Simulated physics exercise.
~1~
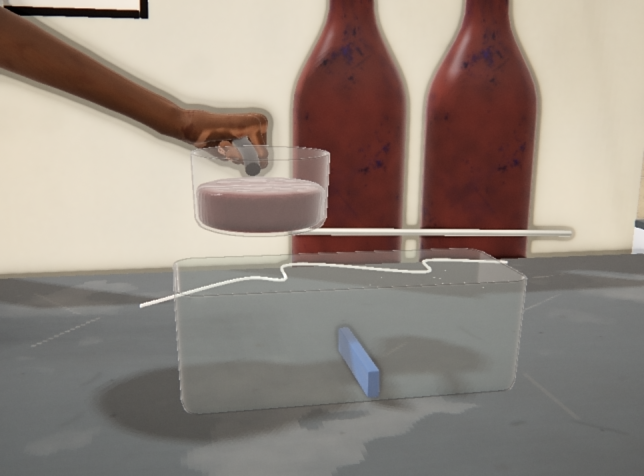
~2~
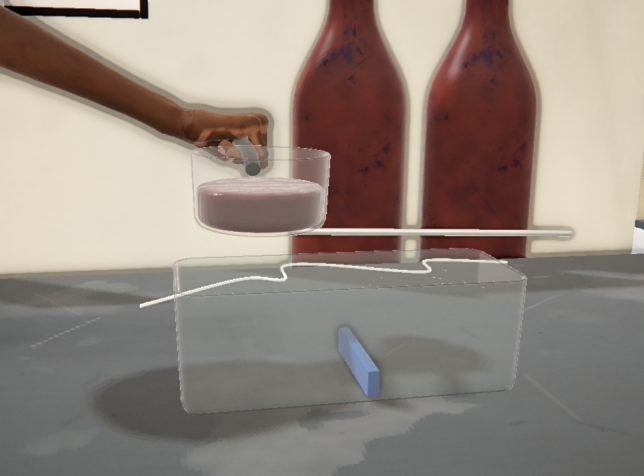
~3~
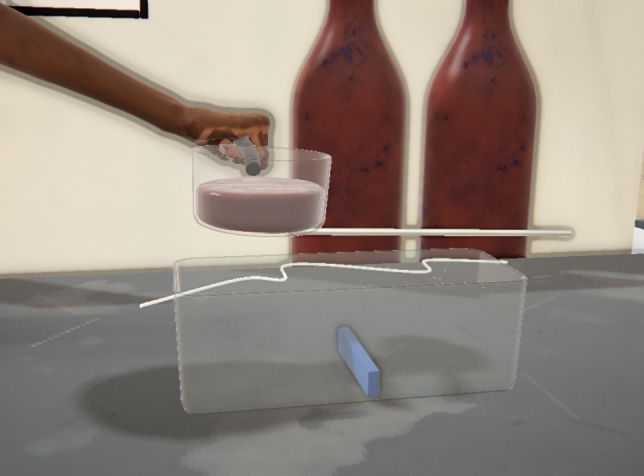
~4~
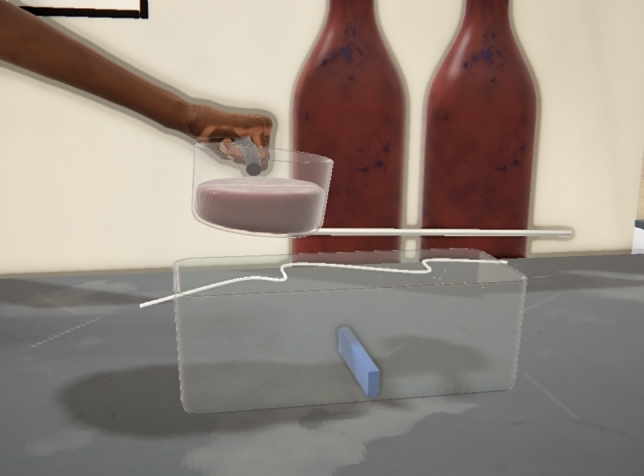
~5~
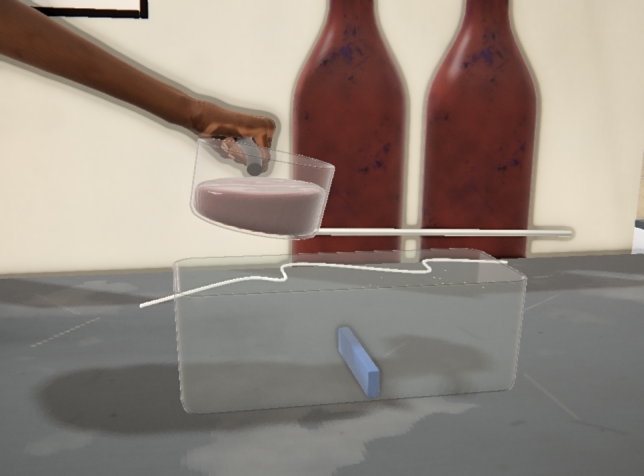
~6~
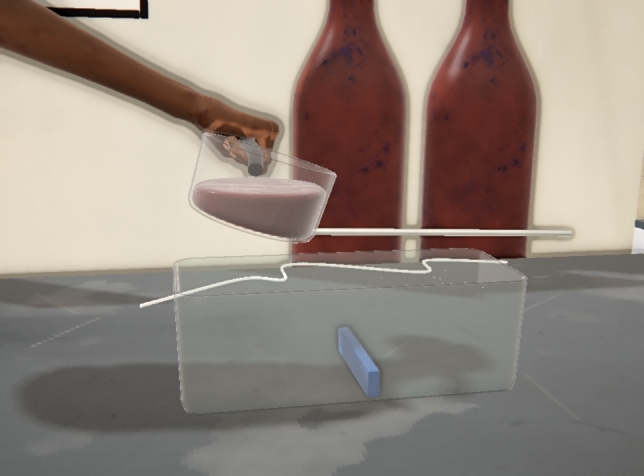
A hand slowly tilts a clear pan of pinkish liquid rightward above a long basin.
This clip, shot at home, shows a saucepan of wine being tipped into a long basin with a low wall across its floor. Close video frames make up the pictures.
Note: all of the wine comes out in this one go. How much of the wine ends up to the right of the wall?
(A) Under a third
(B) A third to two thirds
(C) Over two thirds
(B) A third to two thirds.
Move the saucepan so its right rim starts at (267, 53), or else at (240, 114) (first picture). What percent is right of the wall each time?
10 and 15 per cent.
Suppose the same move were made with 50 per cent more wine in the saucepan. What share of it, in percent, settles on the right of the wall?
About 60 in a hundred.
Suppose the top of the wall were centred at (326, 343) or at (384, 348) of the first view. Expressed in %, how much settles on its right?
Record: Case 1 near 95 %, case 2 near 15 %.
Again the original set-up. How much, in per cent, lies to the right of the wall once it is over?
That works out to roughly 55 percent.
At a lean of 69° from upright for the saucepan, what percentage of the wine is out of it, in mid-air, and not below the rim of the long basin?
About 25 per cent.
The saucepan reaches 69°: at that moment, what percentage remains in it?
65 per cent, approximately.
A moment on, the saucepan is tipped part way and 66 per cent is still to pour, 3 is left of the wall and 9 right of it.
Next, the saucepan is tipped on its side and 17 per cent is still to pour, 23 is left of the wall and 54 right of it.
Then the saucepan is tipped on its side and 2 per cent is still to pour, 41 is left of the wall and 56 right of it.
Later the saucepan is tipped on its side and 0 per cent is still to pour, 43 is left of the wall and 57 right of it.
At rest 42 per cent lies left of the wall, 57 right of it and 0 outside.
